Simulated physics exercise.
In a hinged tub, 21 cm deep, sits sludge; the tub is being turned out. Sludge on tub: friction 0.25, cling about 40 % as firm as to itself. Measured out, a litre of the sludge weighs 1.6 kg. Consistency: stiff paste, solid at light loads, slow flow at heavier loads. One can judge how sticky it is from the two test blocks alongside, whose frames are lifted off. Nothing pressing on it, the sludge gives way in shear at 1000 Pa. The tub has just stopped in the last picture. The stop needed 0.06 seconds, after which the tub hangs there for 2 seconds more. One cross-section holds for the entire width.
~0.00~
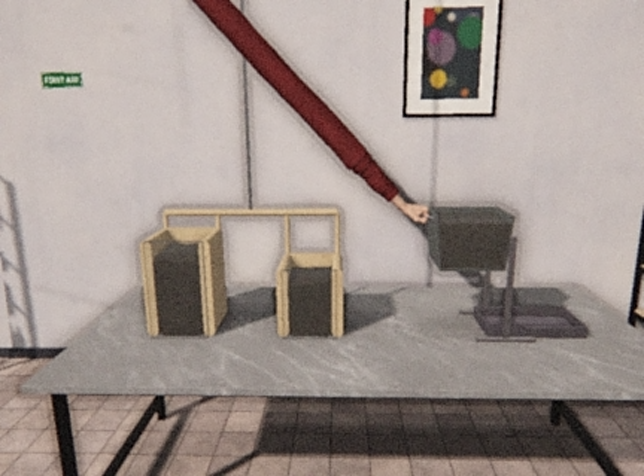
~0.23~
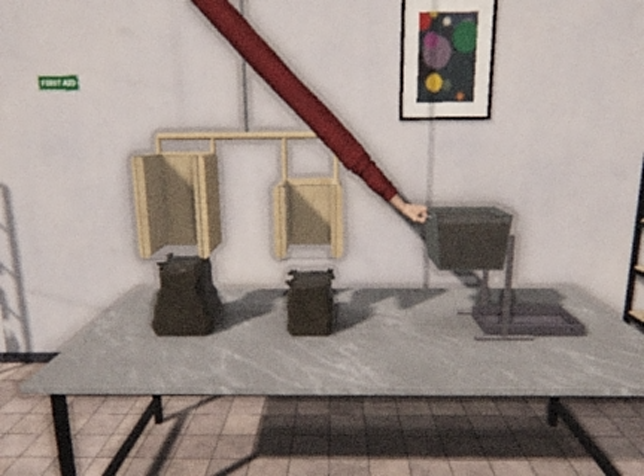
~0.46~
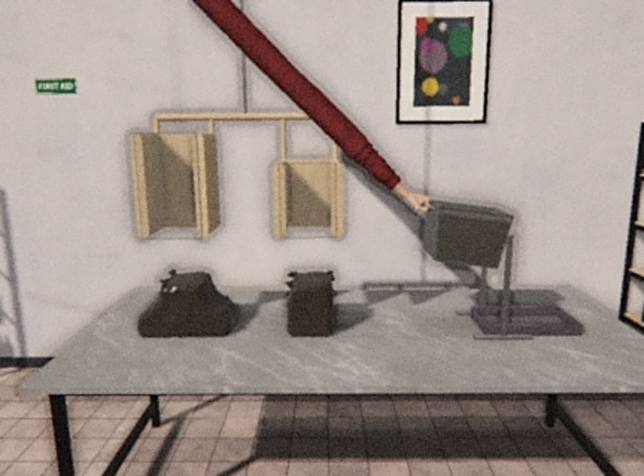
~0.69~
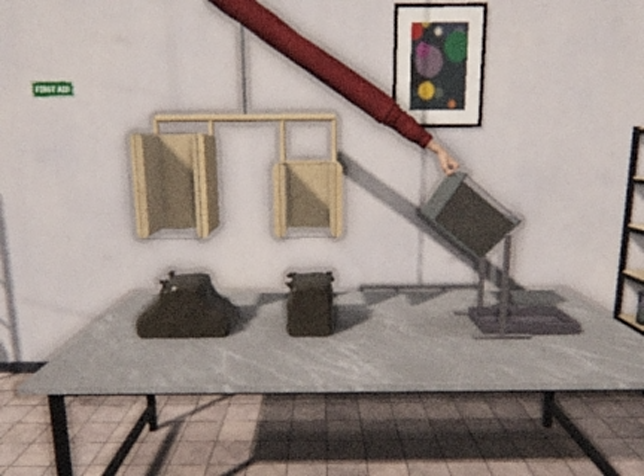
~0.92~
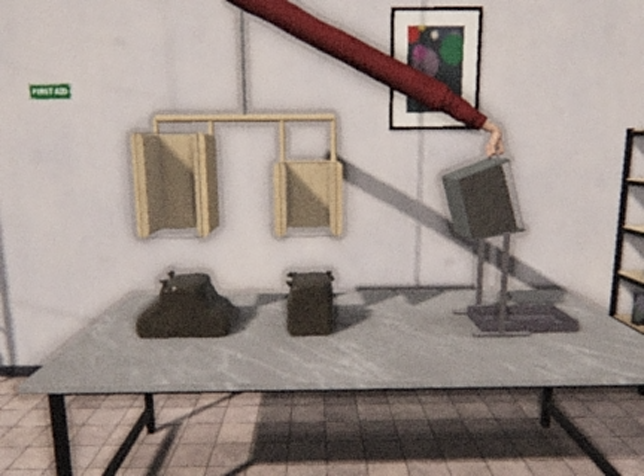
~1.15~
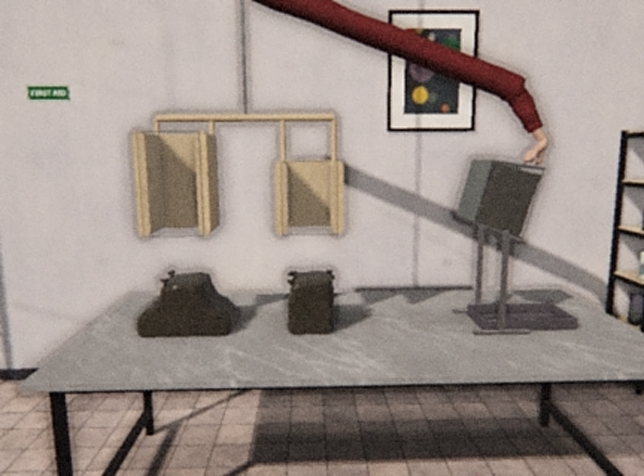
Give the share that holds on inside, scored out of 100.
About 0 per cent.
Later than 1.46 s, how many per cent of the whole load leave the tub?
Share of load from then on: Approx. 16 %.
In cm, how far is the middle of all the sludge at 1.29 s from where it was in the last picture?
Distance: About 9 cm.
By 1.29 s, the tub is at 105 degrees and holds 65 %.
By 1.46 s, the tub is at 105 degrees and holds 15 %.
By 1.63 s, the tub is at 105 degrees and holds 0 %.
By 1.80 s, the tub is at 105 degrees and holds 0 %.
By 3.15 s, at the end, the tub is at 105 degrees and holds 0 %.
